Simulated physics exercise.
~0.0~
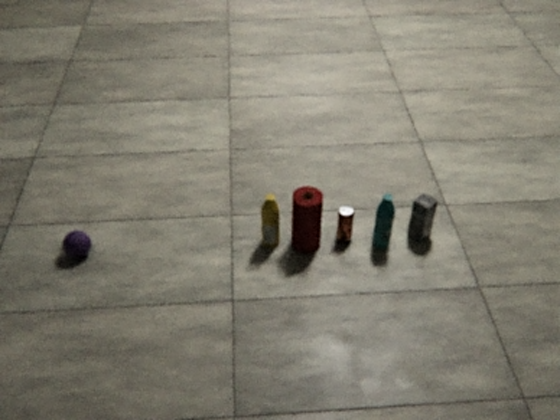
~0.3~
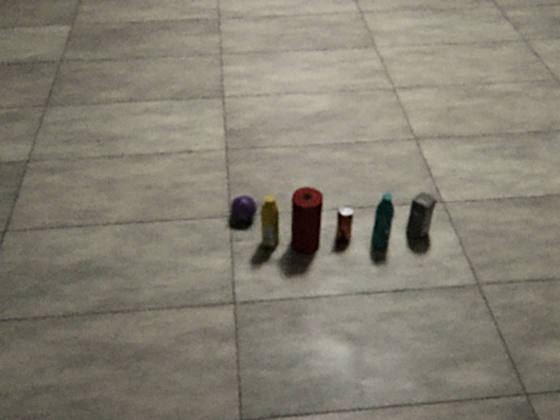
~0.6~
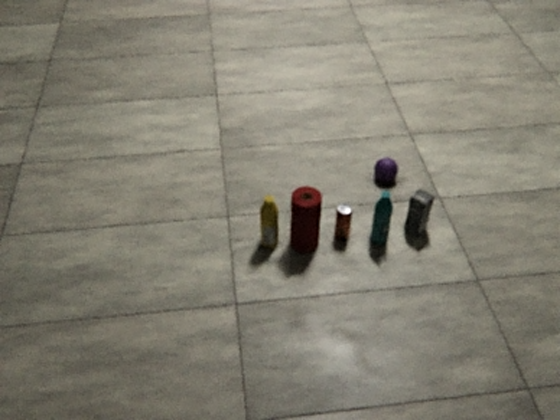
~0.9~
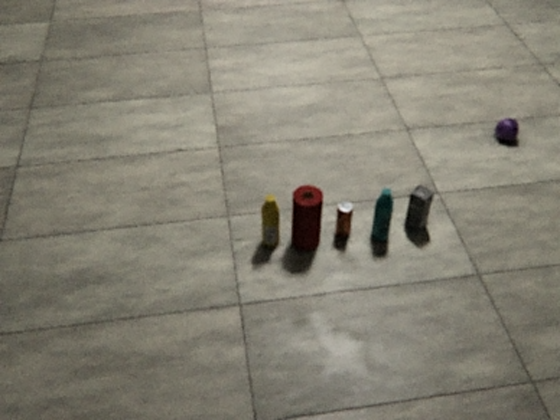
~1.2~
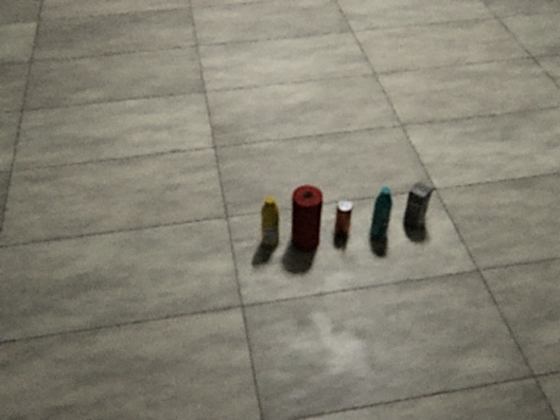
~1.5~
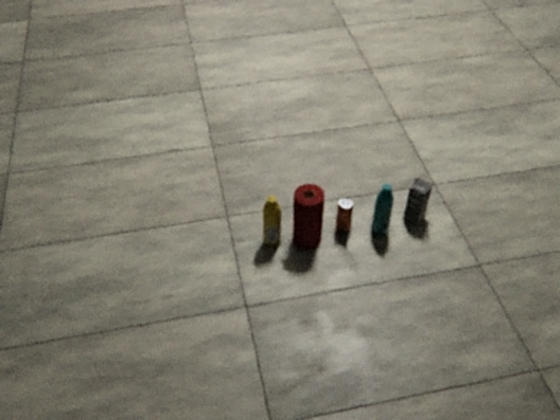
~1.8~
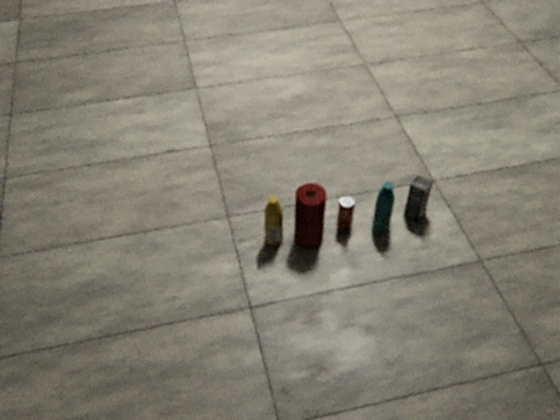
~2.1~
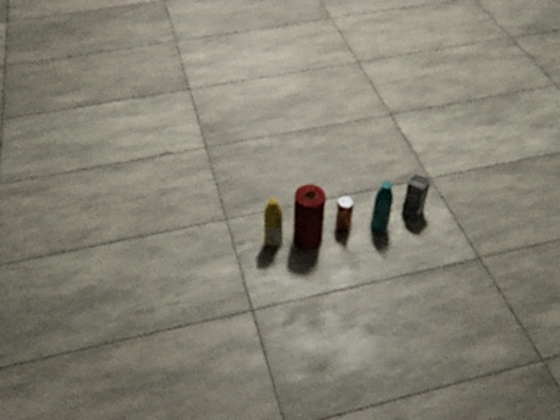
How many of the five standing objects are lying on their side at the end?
None of them are lying on their side. The yellow bottle, red roll, orange can, turquoise bottle and grey carton all remain upright.
